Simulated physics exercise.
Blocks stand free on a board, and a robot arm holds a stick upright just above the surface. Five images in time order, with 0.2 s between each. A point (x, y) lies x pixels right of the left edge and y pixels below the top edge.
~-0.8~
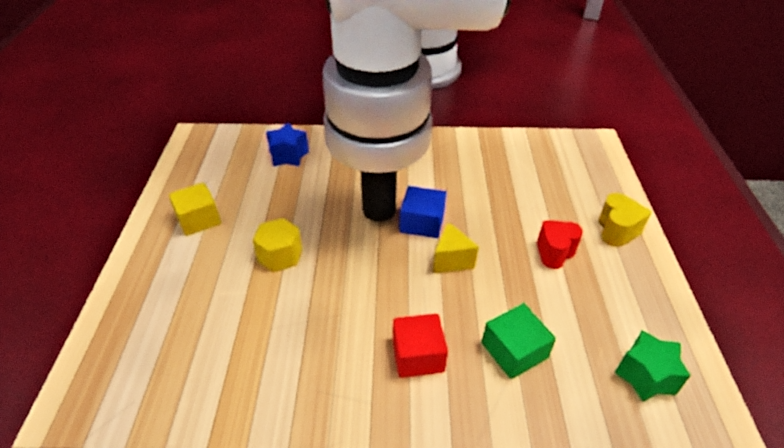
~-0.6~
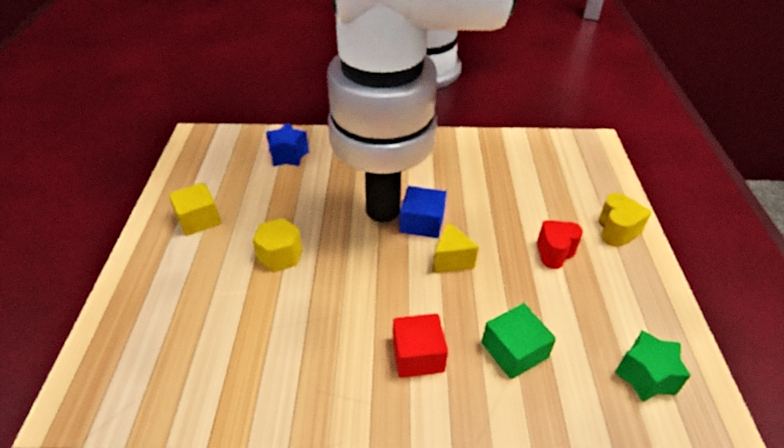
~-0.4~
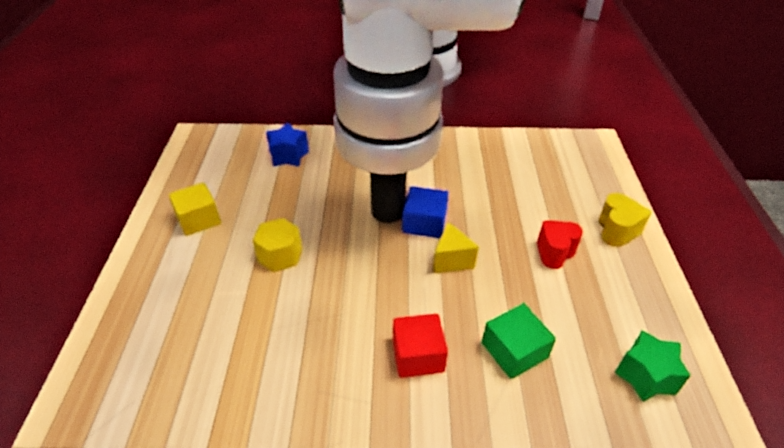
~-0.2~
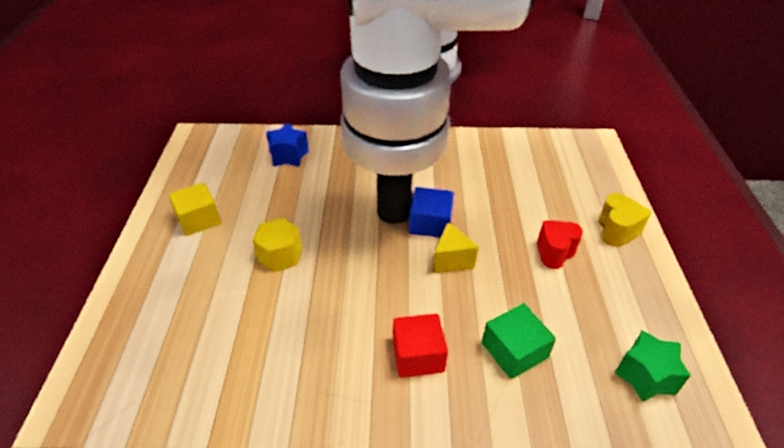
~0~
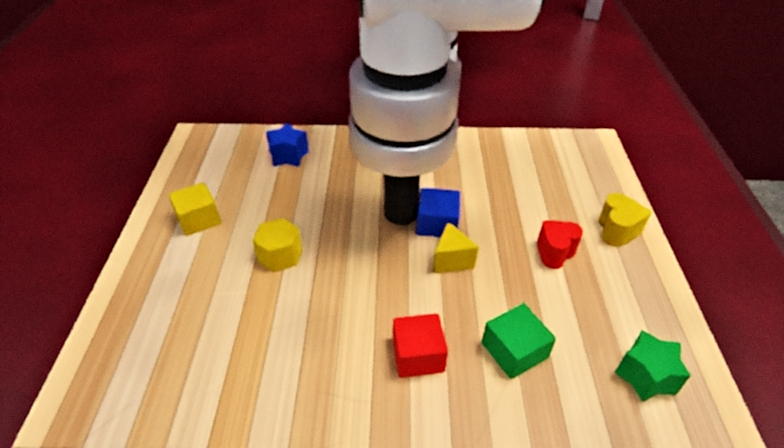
On a wooden board, a robot arm's stick nudges the blue block slightly right.
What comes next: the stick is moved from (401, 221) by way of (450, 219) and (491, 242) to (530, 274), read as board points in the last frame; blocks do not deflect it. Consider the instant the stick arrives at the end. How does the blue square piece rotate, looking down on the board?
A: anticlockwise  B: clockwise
Letter A.
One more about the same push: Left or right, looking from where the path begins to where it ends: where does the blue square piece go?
Measured against the direction from start to end, the blue square piece shifts toward the left-hand side.
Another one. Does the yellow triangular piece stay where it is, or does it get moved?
The yellow triangular piece does not move.
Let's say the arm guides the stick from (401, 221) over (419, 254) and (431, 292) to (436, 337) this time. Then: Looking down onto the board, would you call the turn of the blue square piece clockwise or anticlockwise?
The turn is anti-clockwise.
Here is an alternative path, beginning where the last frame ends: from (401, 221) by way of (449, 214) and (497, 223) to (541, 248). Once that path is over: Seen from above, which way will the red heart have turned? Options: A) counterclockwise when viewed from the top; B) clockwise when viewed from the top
Correct choice: B.
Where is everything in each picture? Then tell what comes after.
In the first picture, tip of the stick at (379, 210), middles of tops, blue square piece at (424, 200), yellow triangular piece at (454, 239), red heart at (562, 232).
In the second picture, stick at (383, 211), nothing pushed.
In the third picture, stick at (388, 211), blue square piece at (426, 200).
In the fourth picture, stick at (394, 212), blue square piece at (433, 201).
In the fifth picture, stick at (401, 213), blue square piece at (440, 201), yellow triangular piece at (454, 239), red heart at (562, 232).
The first path, step by step. One third of the way, stick at (451, 212); blue square piece at (492, 201).
Two thirds of the way, stick at (493, 235); blue square piece at (528, 208), turned 40° anticlockwise.
At the end, stick at (532, 266); blue square piece at (529, 208), turned 45° anticlockwise; yellow triangular piece unmoved; red heart unmoved.
